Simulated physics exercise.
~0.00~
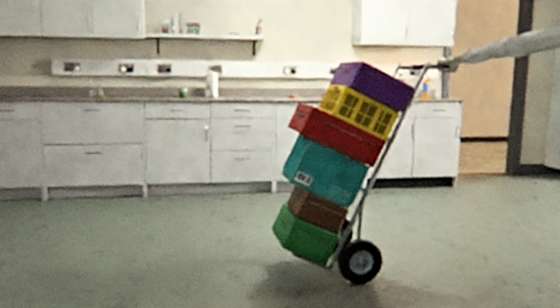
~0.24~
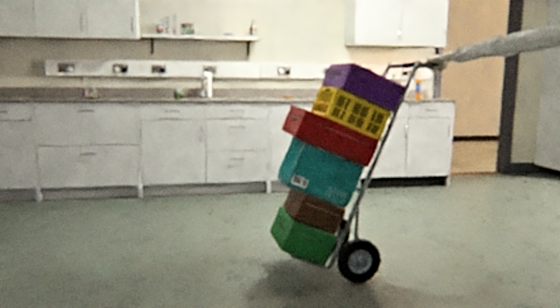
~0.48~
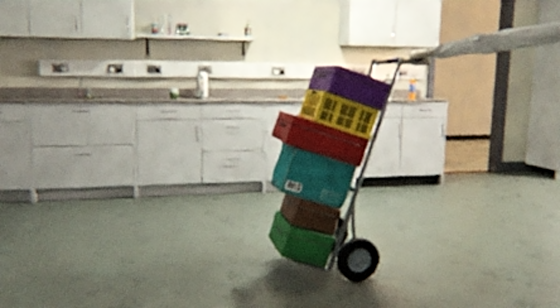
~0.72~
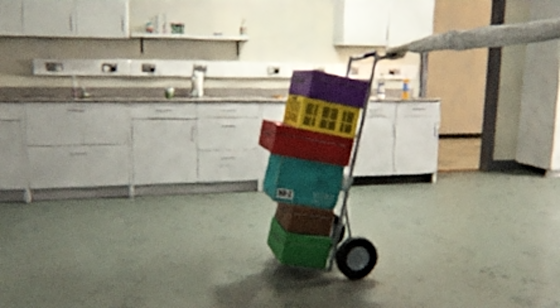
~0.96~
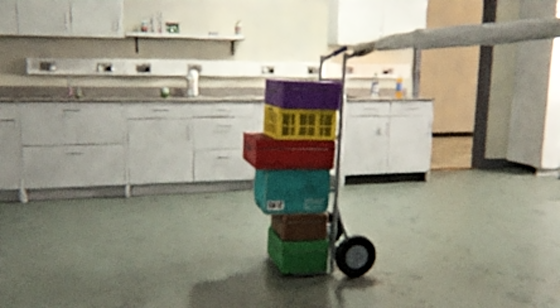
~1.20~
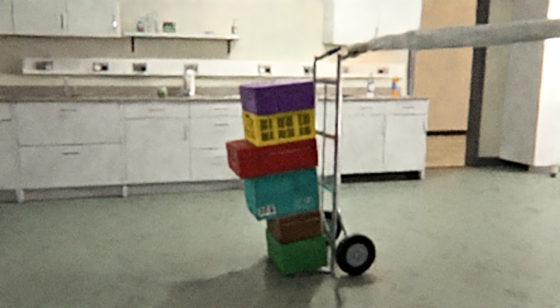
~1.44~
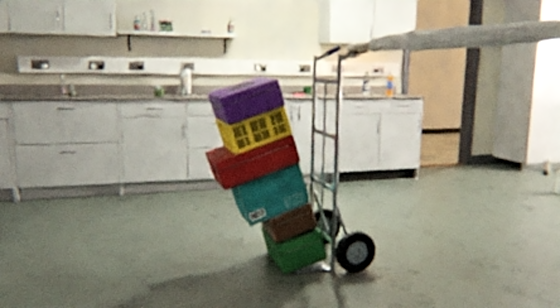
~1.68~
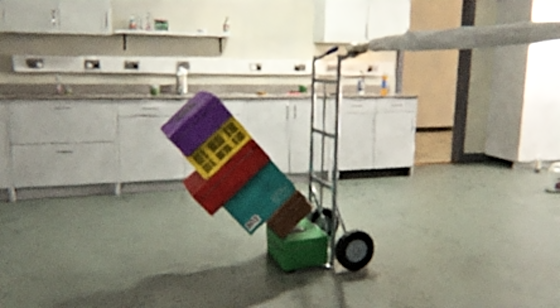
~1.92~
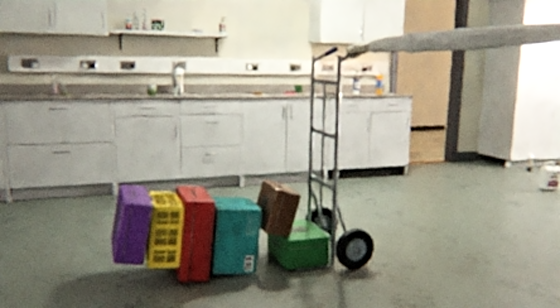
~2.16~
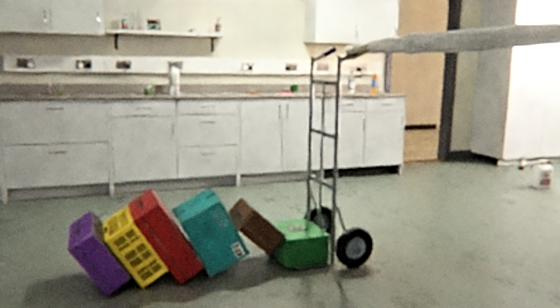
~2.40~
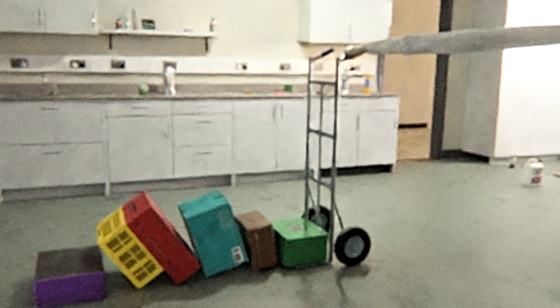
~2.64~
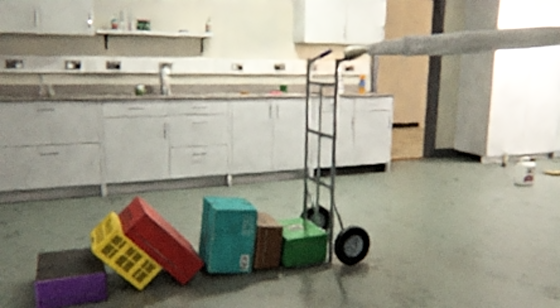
A loaded hand truck tips upright, and its boxes topple left, leaving only the green one in place.
